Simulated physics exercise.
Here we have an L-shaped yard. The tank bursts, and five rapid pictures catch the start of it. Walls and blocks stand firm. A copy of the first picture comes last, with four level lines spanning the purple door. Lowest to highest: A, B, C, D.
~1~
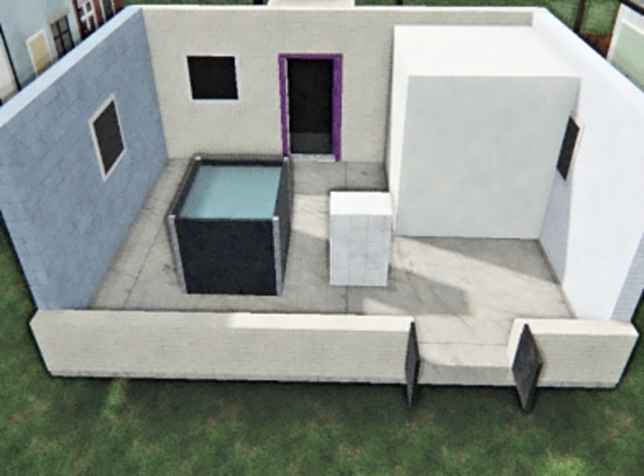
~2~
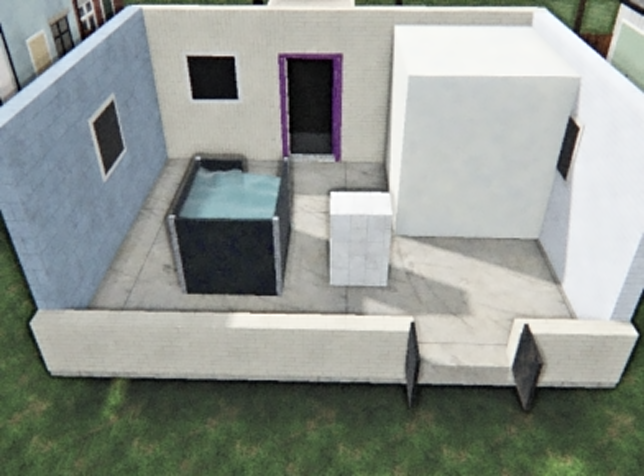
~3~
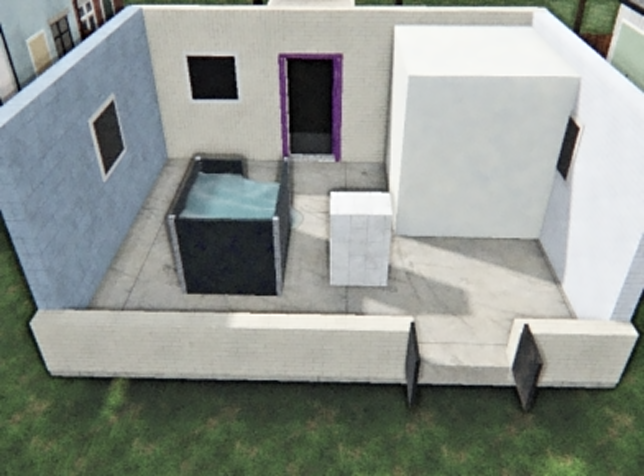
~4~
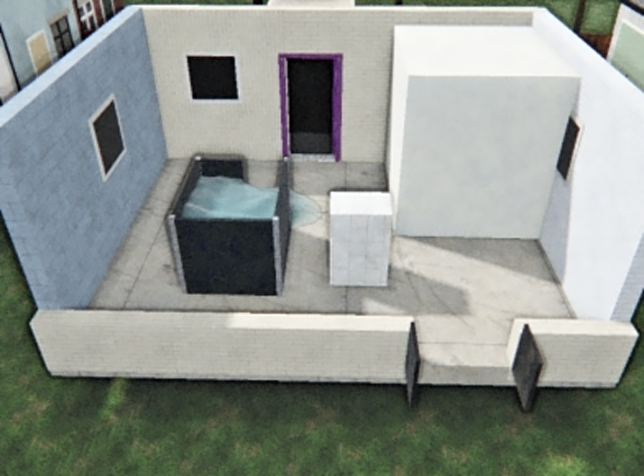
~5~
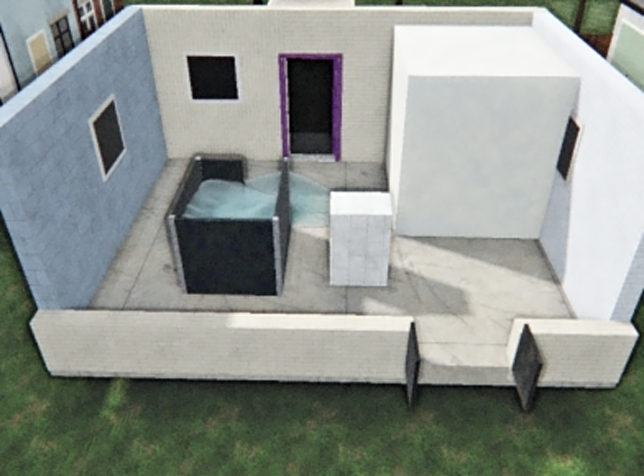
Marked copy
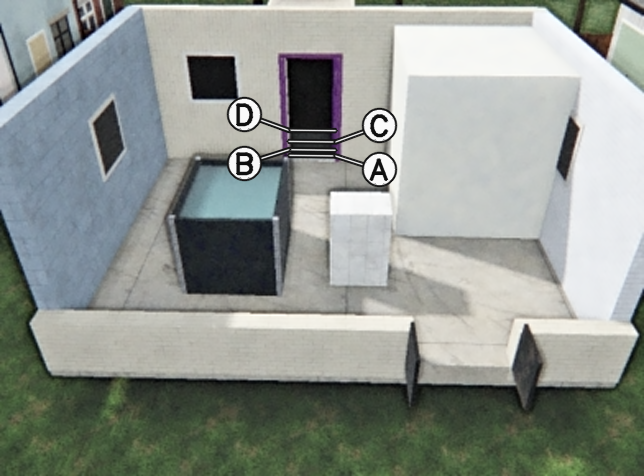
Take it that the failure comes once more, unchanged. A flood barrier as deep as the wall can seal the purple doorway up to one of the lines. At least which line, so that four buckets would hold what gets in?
Use line C.
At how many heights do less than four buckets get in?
Two.
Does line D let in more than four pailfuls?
No.
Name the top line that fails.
Line B.
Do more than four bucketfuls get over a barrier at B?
Yes, it does.
In white, A at (312, 155); B at (312, 149); C at (312, 141); D at (311, 130); from the bottom up A, B, C, D.
With A, dozens of bucketfuls pour in.
With B, about 13 bucketfuls get in.
With C, a splash gets over, under a bucket.
With D, nothing gets over.
